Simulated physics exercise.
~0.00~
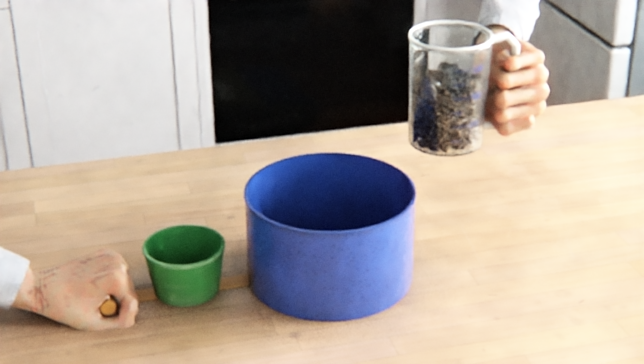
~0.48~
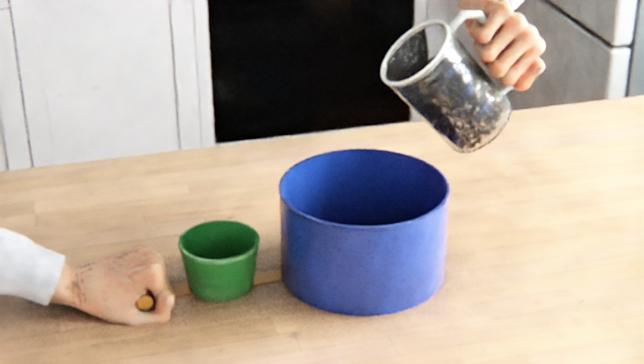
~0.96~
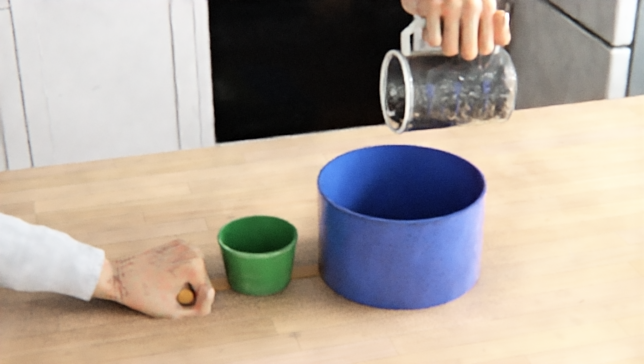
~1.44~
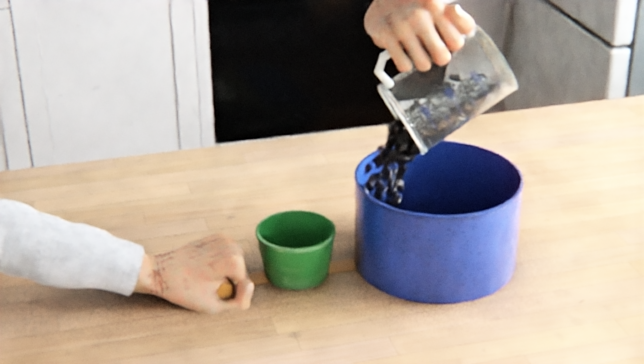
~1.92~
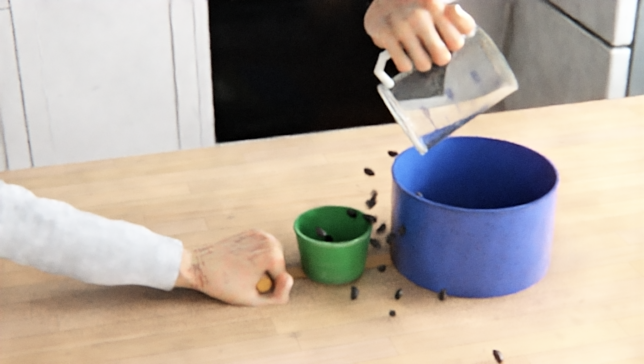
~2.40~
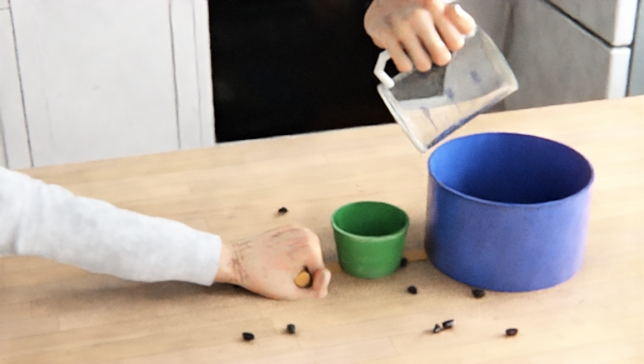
A blue pot and a green dish slide right across a wooden table beside one hand while another hand tips a clear jug of black beans, pouring most into the pot; a few land in the dish and others scatter on the table, leaving the jug empty.
